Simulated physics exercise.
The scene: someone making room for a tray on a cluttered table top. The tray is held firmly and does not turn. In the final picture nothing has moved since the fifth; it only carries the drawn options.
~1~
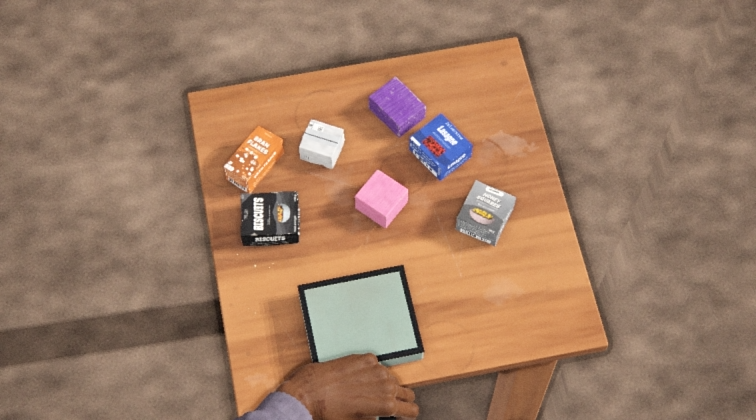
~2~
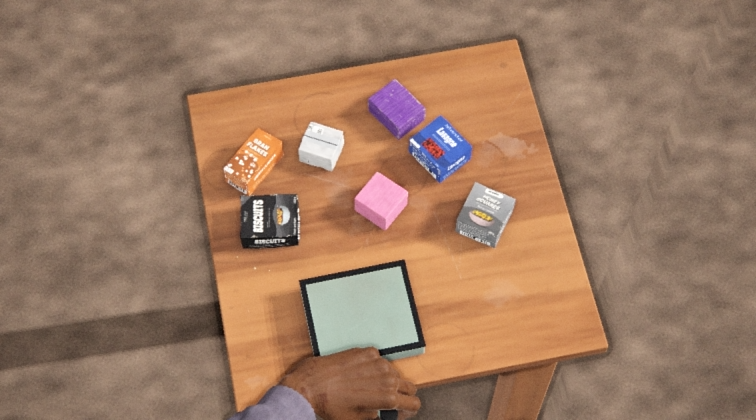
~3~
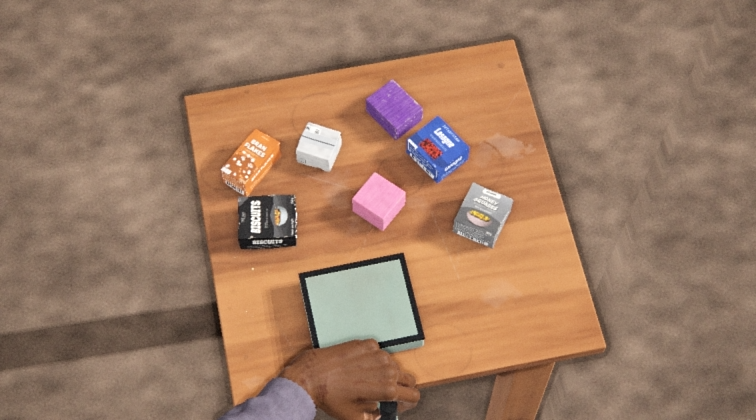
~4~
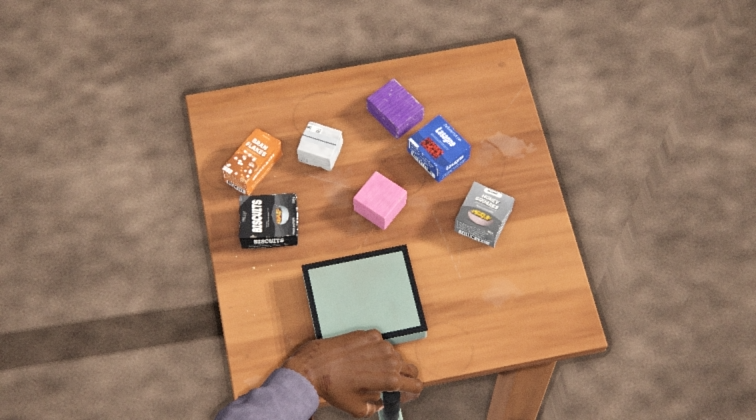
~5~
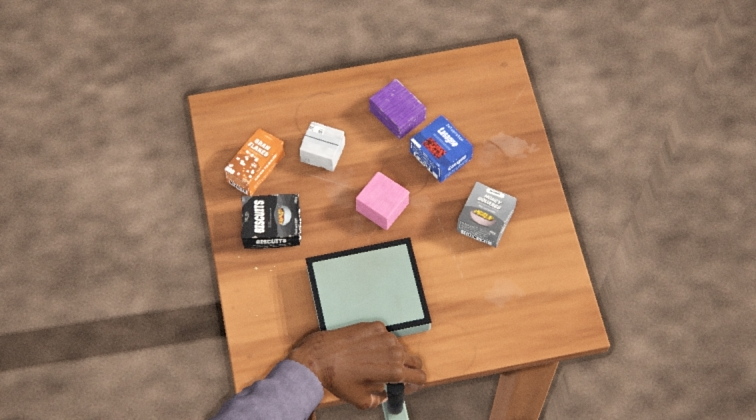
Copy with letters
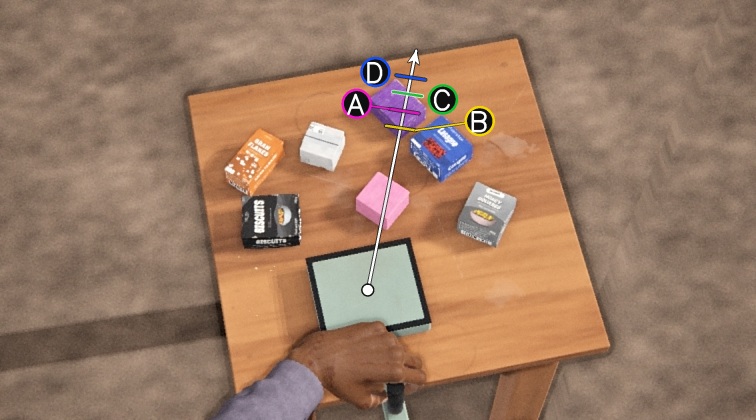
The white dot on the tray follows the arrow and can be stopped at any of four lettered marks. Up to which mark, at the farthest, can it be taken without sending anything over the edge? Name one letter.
A is the last safe stop.
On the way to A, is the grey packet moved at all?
By then, no.
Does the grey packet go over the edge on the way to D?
No.
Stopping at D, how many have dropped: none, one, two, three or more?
By then, two.
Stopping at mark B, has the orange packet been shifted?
By then, no.
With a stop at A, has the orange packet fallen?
By then, no.
On the marked copy, A at (404, 111); B at (400, 128); C at (407, 94); D at (411, 77); the arrow from (368, 290) to (416, 50); the white dot at (368, 290).
Taking A. A third of the way, tray (381, 228); pink block (374, 169); orange packet (255, 162).
Two thirds of the way, tray (395, 163); purple block (407, 93); pink block (373, 110).
When it is over, tray (404, 117); purple block (414, 57); pink block (379, 67); nothing has fallen.
As for the rest, B is safe but short; C drops the purple block and pink block; D drops the purple block and pink block.
